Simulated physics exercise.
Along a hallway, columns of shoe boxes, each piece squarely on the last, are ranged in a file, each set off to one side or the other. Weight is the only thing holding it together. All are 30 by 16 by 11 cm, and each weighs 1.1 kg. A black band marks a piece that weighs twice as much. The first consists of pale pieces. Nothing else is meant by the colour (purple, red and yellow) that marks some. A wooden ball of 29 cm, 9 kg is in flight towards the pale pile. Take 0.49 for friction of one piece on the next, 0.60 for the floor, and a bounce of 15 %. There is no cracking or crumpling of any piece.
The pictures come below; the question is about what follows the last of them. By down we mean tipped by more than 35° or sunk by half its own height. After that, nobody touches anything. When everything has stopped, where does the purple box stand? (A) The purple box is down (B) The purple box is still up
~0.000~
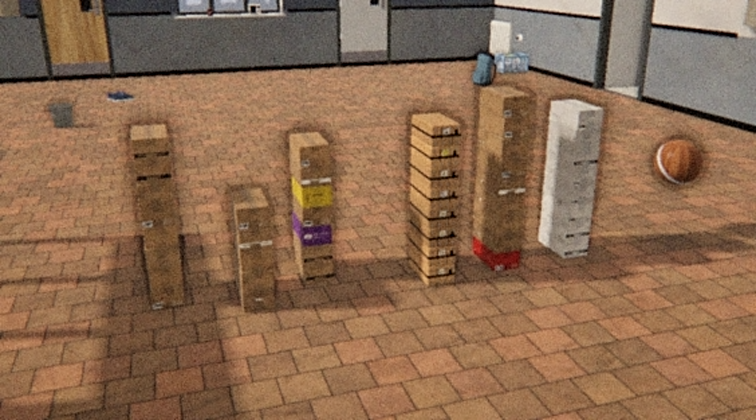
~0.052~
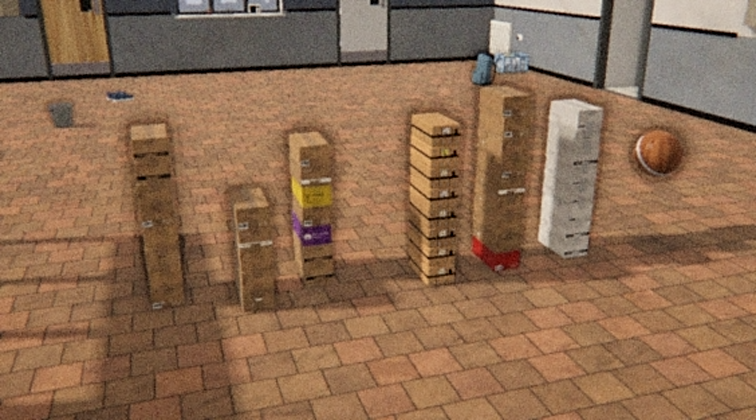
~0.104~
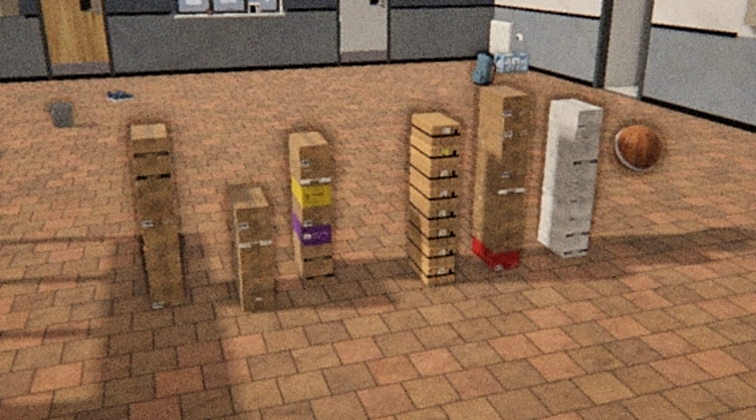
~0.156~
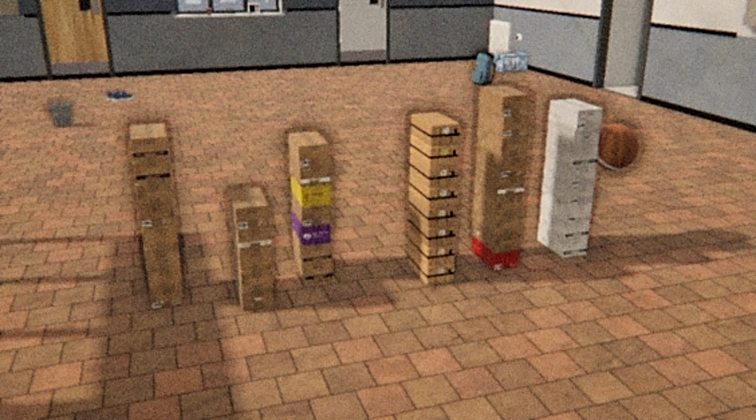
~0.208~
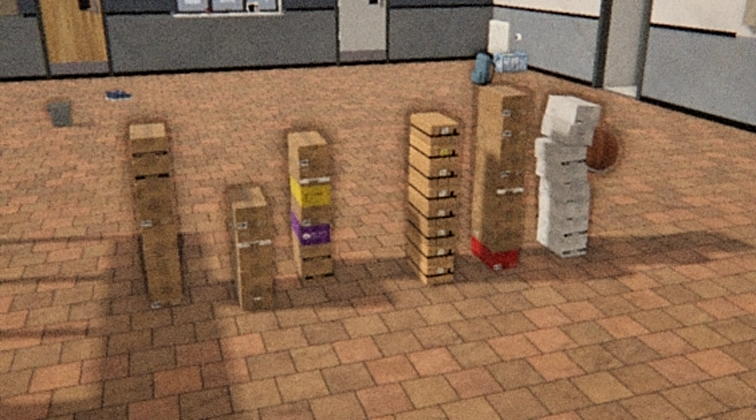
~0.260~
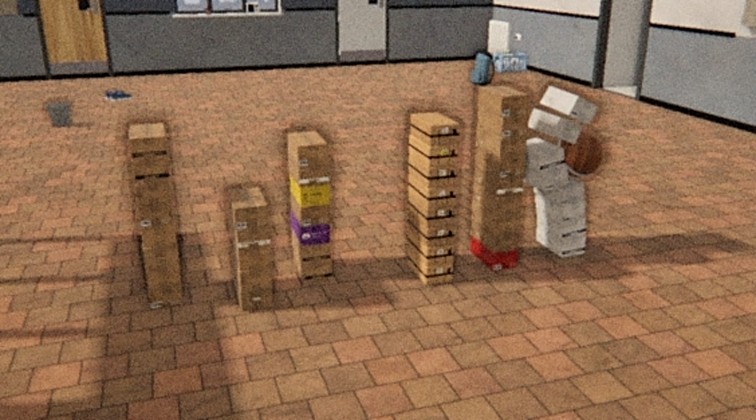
Answer: A.
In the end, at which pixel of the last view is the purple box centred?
Somewhere close to (257, 252), I'd say.
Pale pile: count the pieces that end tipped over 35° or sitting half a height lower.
Count: 8 pale pieces.
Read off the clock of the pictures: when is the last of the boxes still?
Near 4.0 s.
After 0.60 s, 8 of the pale pile down; 1 of the 37 other boxes down; purple box unmoved; red box 20° from how it stood.
After 1.40 s, 8 of the pale pile down; 16 of the 37 other boxes down; purple box 5° from how it stood; yellow box 5° from how it stood.
After 2.50 s, 8 of the pale pile down; 26 of the 37 other boxes down; purple box on its side; yellow box on its side.
In the end (4.2 s), 8 of the pale pile down; 34 of the 37 other boxes down; purple box on its side; yellow box on its side; red box 10 mm from its place. From the last view, middles, purple box near (257, 251), yellow box near (204, 268).
